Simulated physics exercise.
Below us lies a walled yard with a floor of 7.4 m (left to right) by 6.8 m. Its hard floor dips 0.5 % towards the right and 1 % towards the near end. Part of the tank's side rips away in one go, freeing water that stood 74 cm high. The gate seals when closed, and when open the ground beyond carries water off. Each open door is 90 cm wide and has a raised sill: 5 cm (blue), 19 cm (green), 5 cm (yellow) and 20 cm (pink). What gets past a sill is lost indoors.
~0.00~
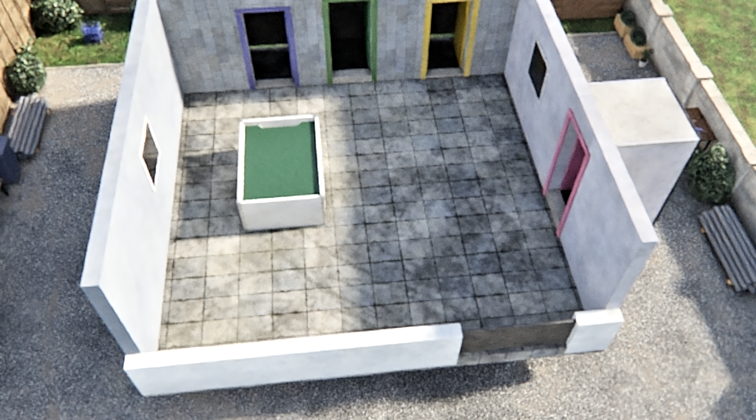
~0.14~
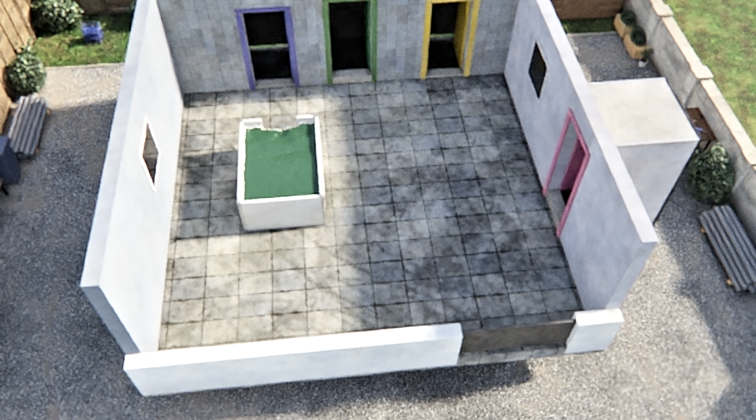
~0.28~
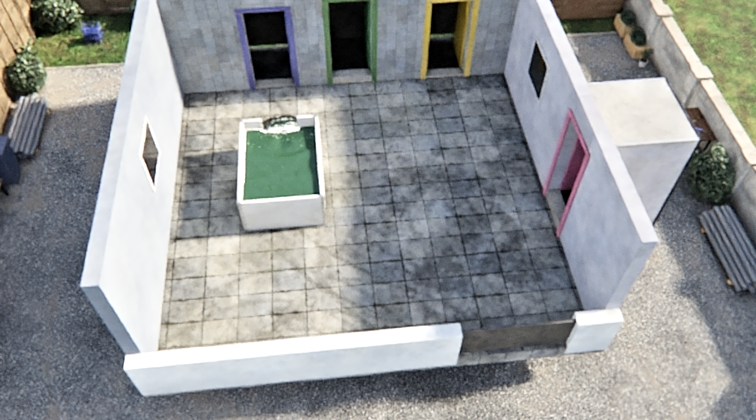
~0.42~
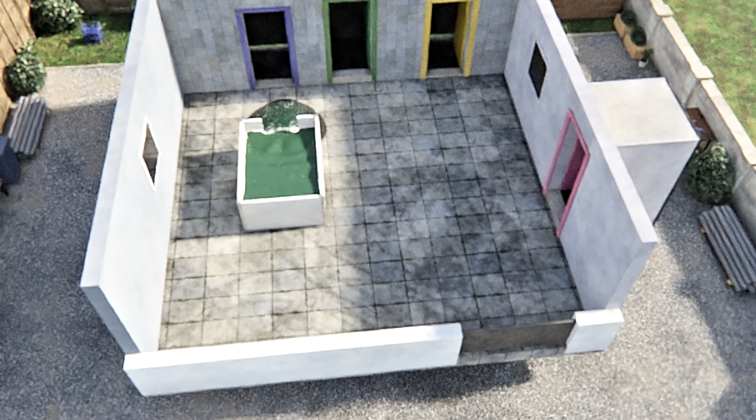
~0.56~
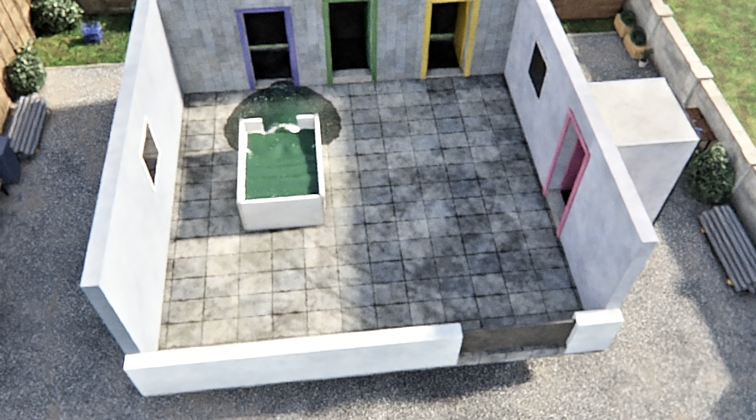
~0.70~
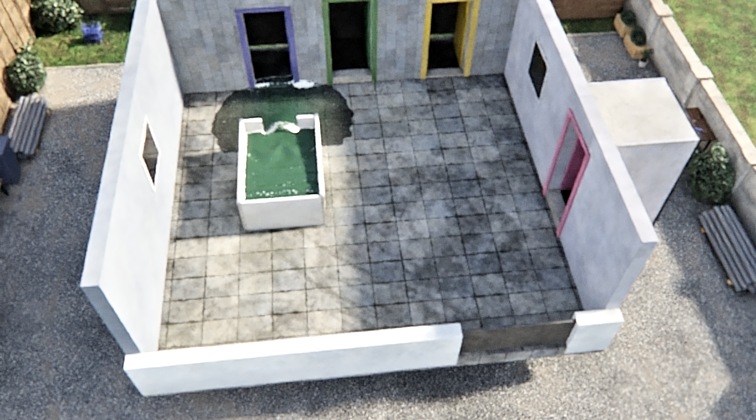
Green water pours from the far side of a white tank and spreads across the paved floor.
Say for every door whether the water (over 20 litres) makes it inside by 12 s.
The water let in: At the blue door it goes over the limit; at the green door it stays under the limit; at the yellow door it stays under the limit; at the pink door it stays under the limit.
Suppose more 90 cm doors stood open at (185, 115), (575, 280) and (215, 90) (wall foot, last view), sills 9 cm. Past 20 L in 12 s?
In that order: Above, not over, past it.
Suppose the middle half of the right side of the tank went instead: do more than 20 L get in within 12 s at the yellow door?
Against that limit: Yellow over.
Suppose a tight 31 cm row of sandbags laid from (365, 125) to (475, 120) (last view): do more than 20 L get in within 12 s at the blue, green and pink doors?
Against that limit: Blue over, green below, pink below.
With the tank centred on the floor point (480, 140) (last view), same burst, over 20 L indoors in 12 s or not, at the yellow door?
Then: Yellow past it.
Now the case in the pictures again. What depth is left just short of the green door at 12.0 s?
Roughly 3.0 cm deep.
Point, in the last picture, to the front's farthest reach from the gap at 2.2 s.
Around (482, 77).
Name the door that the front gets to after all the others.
Last comes the pink one.
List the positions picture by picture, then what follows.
In the first frame, the tank at (280, 159) is whole and still, 74 cm deep.
In the second frame, the front is at a hidden place, 0.4 m from the gap on the tank's far side; 0.2 m2 of floor is under water; 74 cm left at the back of the tank.
In the third frame, water pours out on the tank's far side and has run 0.9 m, to a hidden place; typically 10 cm deep outside, 74 cm at the tank's back.
In the fourth frame, water pours out on the tank's far side and has run 1.4 m, to (289, 102); typically 7 cm deep outside, 74 cm at the tank's back.
In the fifth frame, the front is at (286, 82), 2.0 m from the gap on the tank's far side; 3.3 m2 of floor is under water; 71 cm left at the back of the tank.
In the sixth frame, the front is at (262, 80), 2.1 m from the gap on the tank's far side; 4.5 m2 of floor is under water; 64 cm left at the back of the tank.
After 1.4 s water covers 15 % of the floor and is deepest (35 cm) near (282, 141); blue door 13 cm at the sill, 106 L in, green door 17 cm at the sill, 0 L in, yellow door not reached, pink door not reached.
After 2.2 s water covers 20 % of the floor and is deepest (28 cm) near (185, 96); blue door 16 cm at the sill, 238 L in, green door 15 cm at the sill, 0 L in, yellow door 5 cm at the sill, 0 L in, pink door not reached.
After 3.5 s water covers 35 % of the floor and is deepest (21 cm) near (282, 141); blue door 18 cm at the sill, 370 L in, green door 9 cm at the sill, 1 L in, yellow door 3 cm at the sill, 0 L in, pink door not reached.
After 7.0 s water covers 60 % of the floor and is deepest (11 cm) near (282, 141); blue door 11 cm at the sill, 521 L in, green door 6 cm at the sill, 1 L in, yellow door 2 cm at the sill, 0 L in, pink door 4 cm at the sill, 0 L in.
After 12.0 s water covers 80 % of the floor and is deepest (8 cm) near (384, 351); blue door 5 cm at the sill, 553 L in, green door 3 cm at the sill, 1 L in, yellow door 2 cm at the sill, 0 L in, pink door 3 cm at the sill, 0 L in.
